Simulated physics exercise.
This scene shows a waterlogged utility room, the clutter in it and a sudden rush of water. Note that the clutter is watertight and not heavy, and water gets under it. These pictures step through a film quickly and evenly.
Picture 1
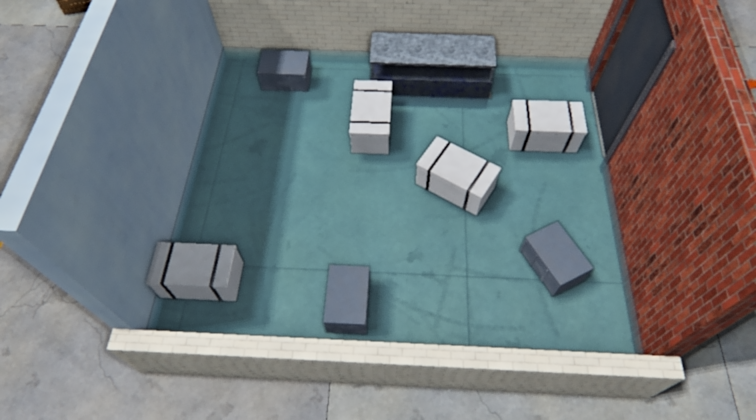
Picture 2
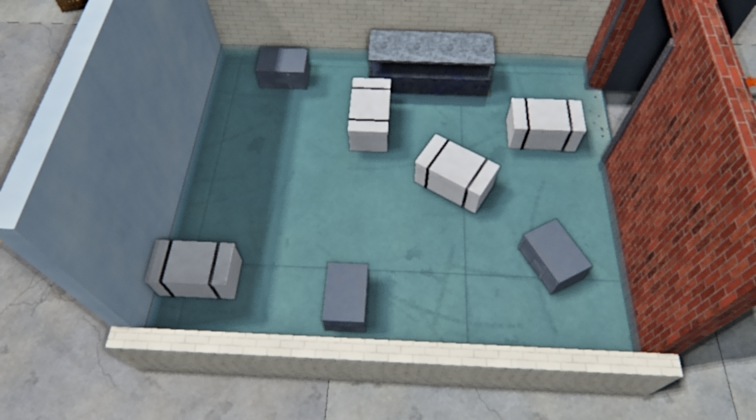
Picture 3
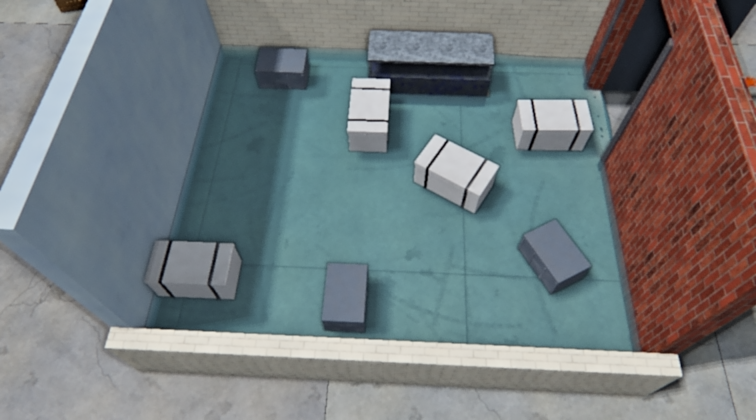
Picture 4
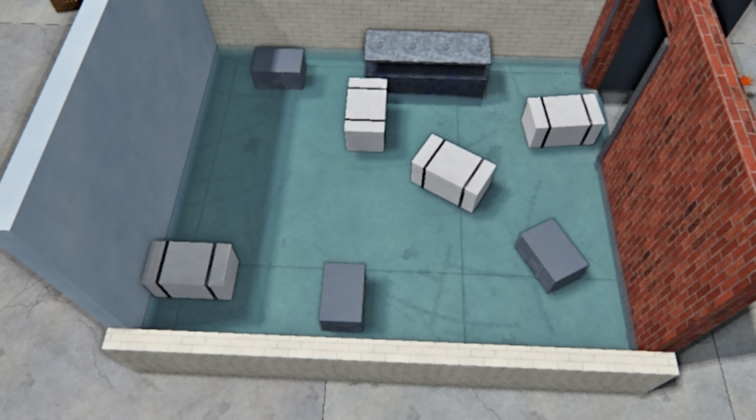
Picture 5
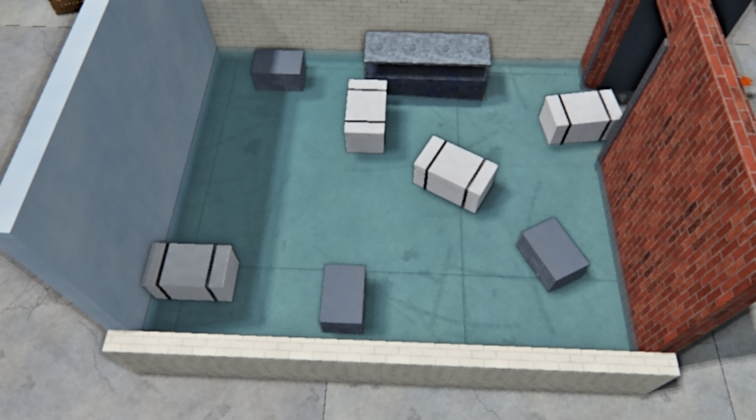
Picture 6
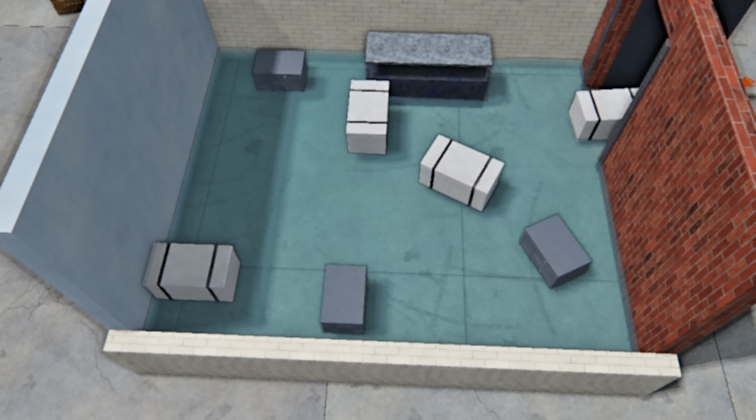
In a flooded utility room, a white strapped trunk floats right into the doorway opening.
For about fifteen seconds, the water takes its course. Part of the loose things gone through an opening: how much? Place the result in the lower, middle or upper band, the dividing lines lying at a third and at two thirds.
It comes out within one to two thirds.
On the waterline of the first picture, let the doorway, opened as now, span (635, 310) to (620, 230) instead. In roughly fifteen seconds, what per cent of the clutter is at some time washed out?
40 per cent or so.
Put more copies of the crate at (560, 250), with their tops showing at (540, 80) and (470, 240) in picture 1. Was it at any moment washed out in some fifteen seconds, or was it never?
Result, as listed: Ends up outside; ends up outside.
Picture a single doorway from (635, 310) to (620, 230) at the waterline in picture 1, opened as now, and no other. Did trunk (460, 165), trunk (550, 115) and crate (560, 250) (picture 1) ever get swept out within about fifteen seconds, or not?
Ordered result: Exited / exited / exited.
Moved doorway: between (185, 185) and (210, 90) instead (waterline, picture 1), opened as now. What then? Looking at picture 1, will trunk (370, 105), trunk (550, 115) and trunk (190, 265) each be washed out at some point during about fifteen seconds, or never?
Answer, one by one: Lost, not lost, lost.
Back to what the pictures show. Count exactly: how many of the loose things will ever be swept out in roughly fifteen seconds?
Total: 4.
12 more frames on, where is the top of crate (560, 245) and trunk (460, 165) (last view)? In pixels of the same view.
Roughly at (592, 176) and (591, 106).
A moment on, 1 of 7 are out; 6 afloat.
Next, 1 of 7 are out; 6 afloat.
Later, 3 of 7 are out; 4 afloat.
In the end, 4 of 7 are out; 3 afloat.
